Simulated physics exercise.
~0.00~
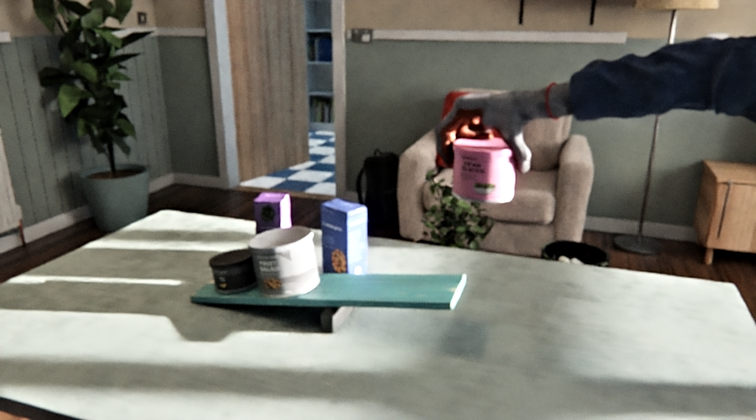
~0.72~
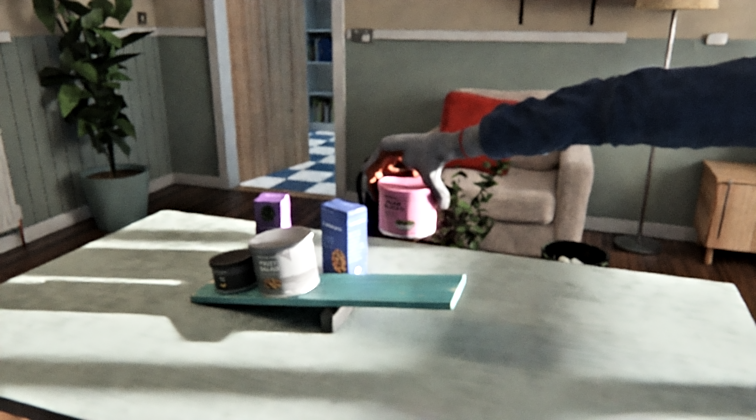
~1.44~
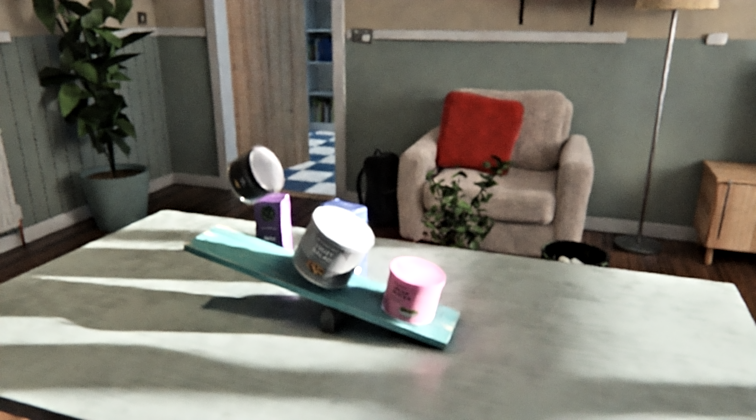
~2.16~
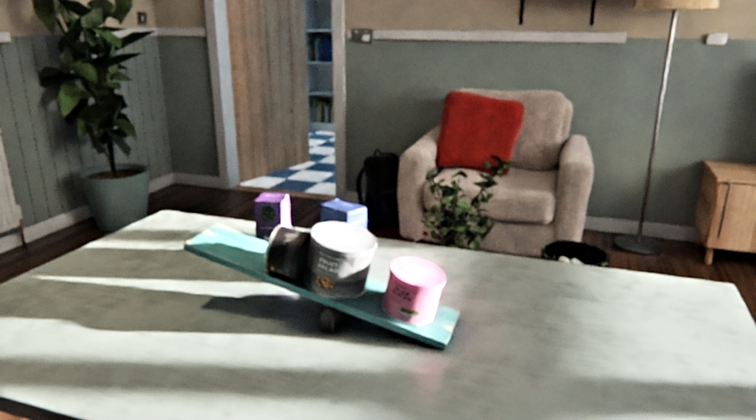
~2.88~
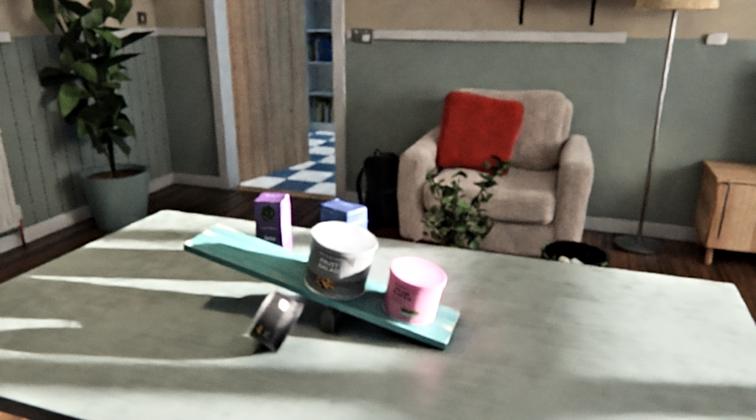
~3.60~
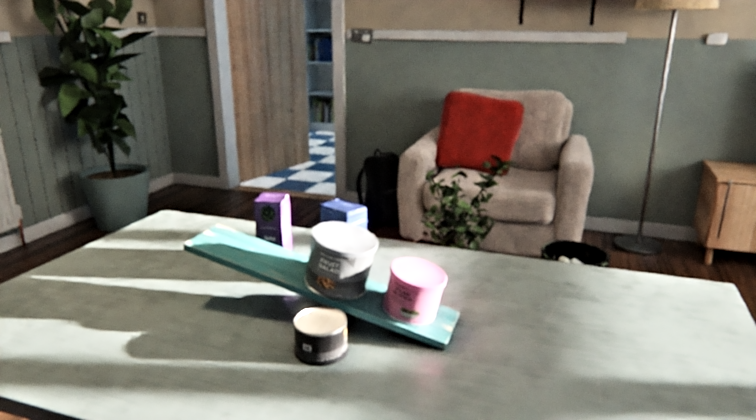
In a living room, a hand drops a pink tub that tips a plank, tossing a black tin off.
